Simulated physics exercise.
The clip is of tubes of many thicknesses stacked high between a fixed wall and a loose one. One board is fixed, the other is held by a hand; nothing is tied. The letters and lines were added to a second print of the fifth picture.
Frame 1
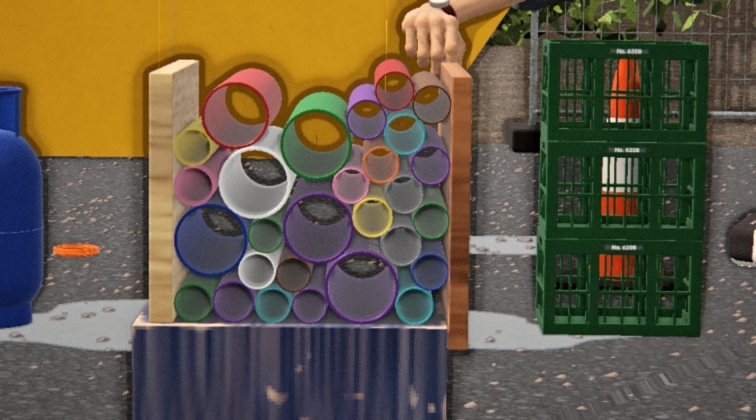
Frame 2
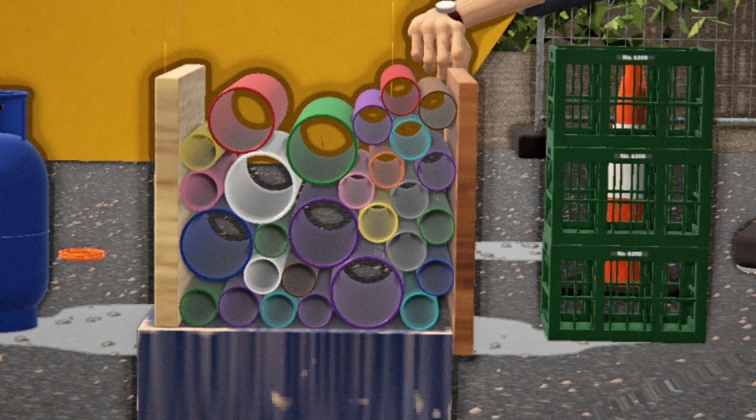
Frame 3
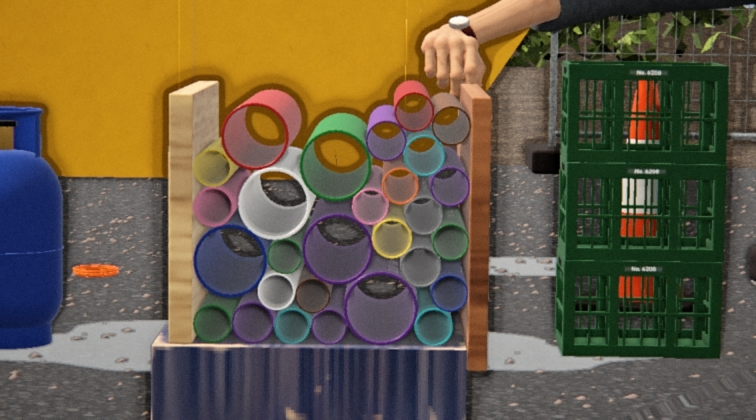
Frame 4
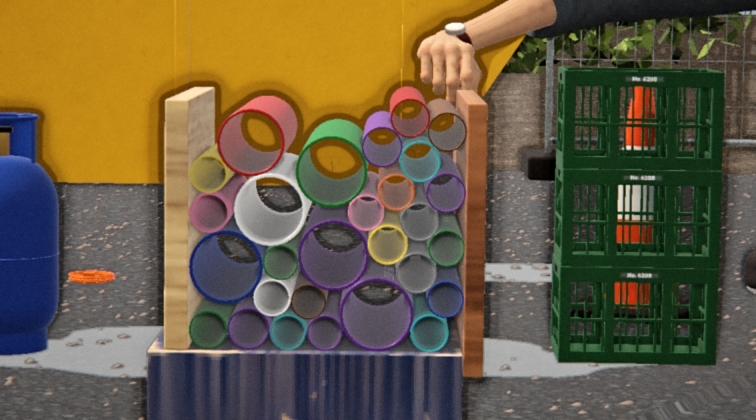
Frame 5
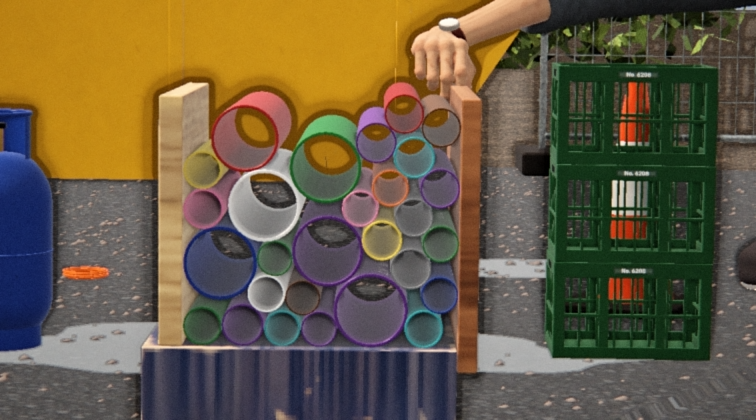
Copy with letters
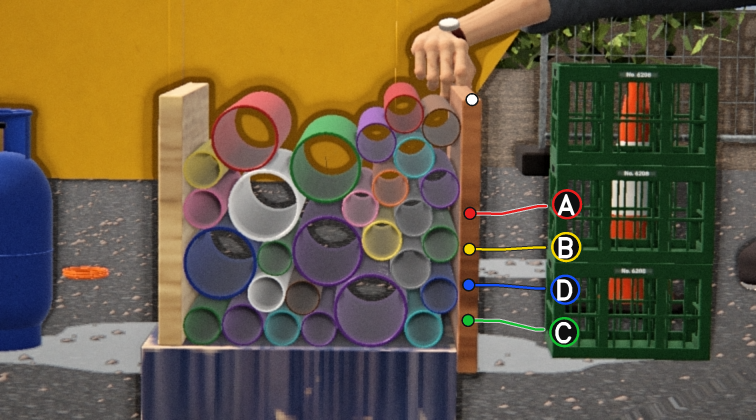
On an outdoor paved area with wet patches, seen from the front, a blue gas cylinder stands at left before a yellow surface, and stacked green crates stand at right. Between them, red, green, white, blue, purple and other coloured tubes lie piled between two wooden boards on a dark blue base, a hand gripping the right board's top. The view shifts slightly back and forth, while the tubes, boards and hand show no clear movement.
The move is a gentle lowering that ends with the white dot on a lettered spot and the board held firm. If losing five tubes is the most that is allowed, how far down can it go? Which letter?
The last mark within the limit is B.
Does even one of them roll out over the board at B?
At B: Yes.
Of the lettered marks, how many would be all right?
Two of them.
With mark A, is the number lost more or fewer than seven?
At A, fewer than seven.
On the marked copy, A at (470, 214); B at (469, 249); C at (468, 320); D at (469, 285); the white dot at (472, 99).
Following B. Soon after the start, top of the board (461, 174).
Later, top of the board (459, 248).
In the end, top of the board (459, 248), four out over the board.
As for the rest, A one out over the board; C more than five out over the board; D more than five out over the board.
